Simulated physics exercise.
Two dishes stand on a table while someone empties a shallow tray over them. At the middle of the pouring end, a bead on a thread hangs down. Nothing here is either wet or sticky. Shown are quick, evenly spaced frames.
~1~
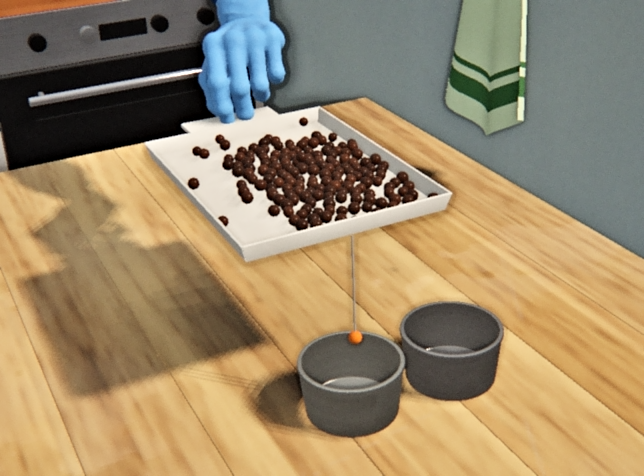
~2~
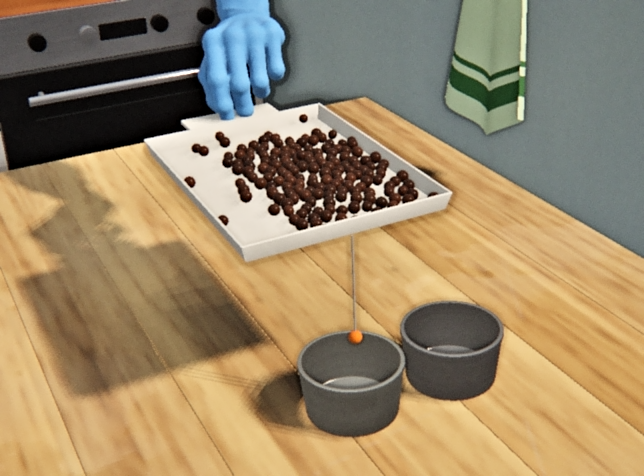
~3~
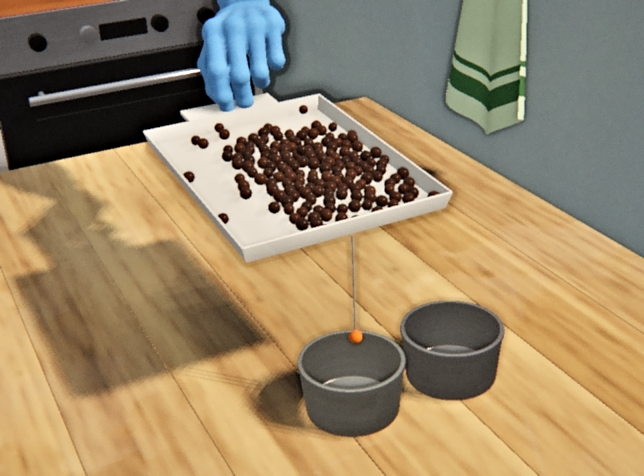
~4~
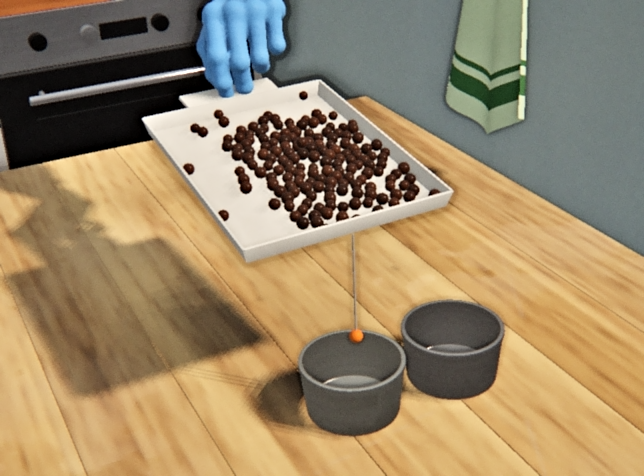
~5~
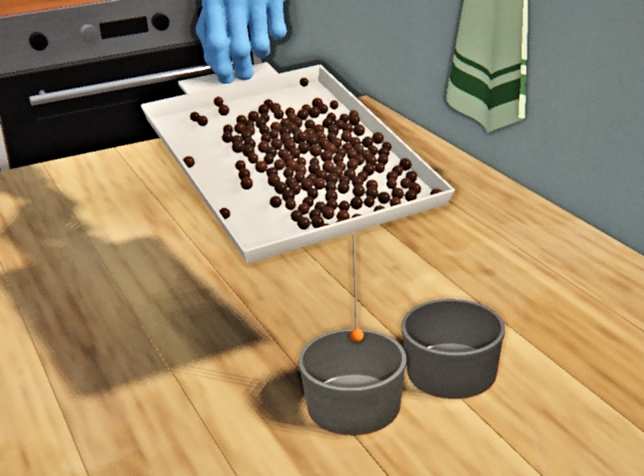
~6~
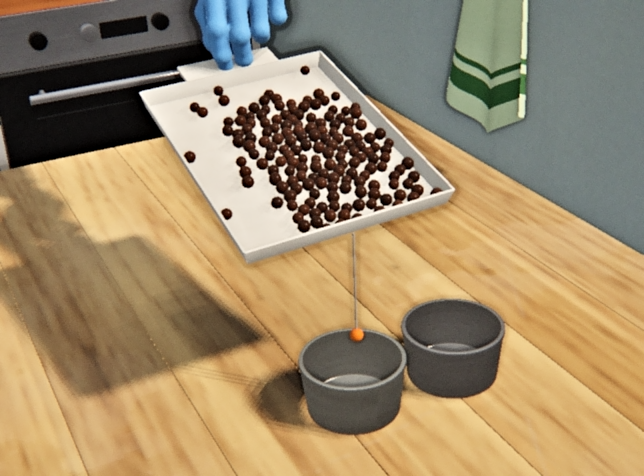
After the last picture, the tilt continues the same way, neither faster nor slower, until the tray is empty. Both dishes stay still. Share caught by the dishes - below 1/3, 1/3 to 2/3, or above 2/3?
Falls short of a third.
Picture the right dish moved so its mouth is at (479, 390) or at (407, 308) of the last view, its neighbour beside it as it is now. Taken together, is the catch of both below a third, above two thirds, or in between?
First: Under a third. Second: Under a third.
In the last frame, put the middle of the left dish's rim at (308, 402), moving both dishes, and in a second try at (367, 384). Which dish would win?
In the first try it is the one to the left, in the second it is the one to the left.
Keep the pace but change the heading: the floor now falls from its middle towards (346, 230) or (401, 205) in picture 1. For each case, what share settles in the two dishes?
Respectively close to 20 and 80 in a hundred.
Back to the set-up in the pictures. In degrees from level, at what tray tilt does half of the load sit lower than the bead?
It is at around 80 degrees.
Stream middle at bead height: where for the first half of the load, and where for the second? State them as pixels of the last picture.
Roughly at (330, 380) first, and then at (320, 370).
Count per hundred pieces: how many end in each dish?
Per cent held at the end: Left dish 10, right dish 0.
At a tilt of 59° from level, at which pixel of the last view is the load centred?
I'd put the middle close to (327, 194).
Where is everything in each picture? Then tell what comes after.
Corners of the pouring end near (245, 244) and (445, 192), level; middle of the load near (313, 180), chocolate balls; left dish near (376, 407); right dish near (479, 371); bead on its thread near (355, 337), in the first frame.
Corners of the pouring end near (245, 244) and (445, 192), level; middle of the load near (313, 179), in the second frame.
Corners of the pouring end near (246, 245) and (445, 191), tipped barely, lowest at the left corner; middle of the load near (313, 175), in the third frame.
Corners of the pouring end near (247, 246) and (446, 190), tipped a little, lowest at the left corner; middle of the load near (313, 168), in the fourth frame.
Corners of the pouring end near (247, 247) and (447, 189), tipped a little, lowest at the left corner; middle of the load near (314, 163), in the fifth frame.
Corners of the pouring end near (248, 248) and (448, 188), tipped a little, lowest at the left corner; middle of the load near (319, 148), the bulk on the move; left dish near (378, 404); right dish near (480, 369), in the sixth frame.
Shortly afterwards, tray tipped steeply; all but a few on the tray; only a few outside both; a little in the air.
Next, tray tipped right over; only a few on the tray; a little in the left dish; the bulk outside both; a little in the air.
Some moments later, tray tipped past a quarter turn; a little in the left dish; the bulk outside both.
In the end, tray tipped past a quarter turn; a little in the left dish; none at all in the right dish; the bulk outside both.
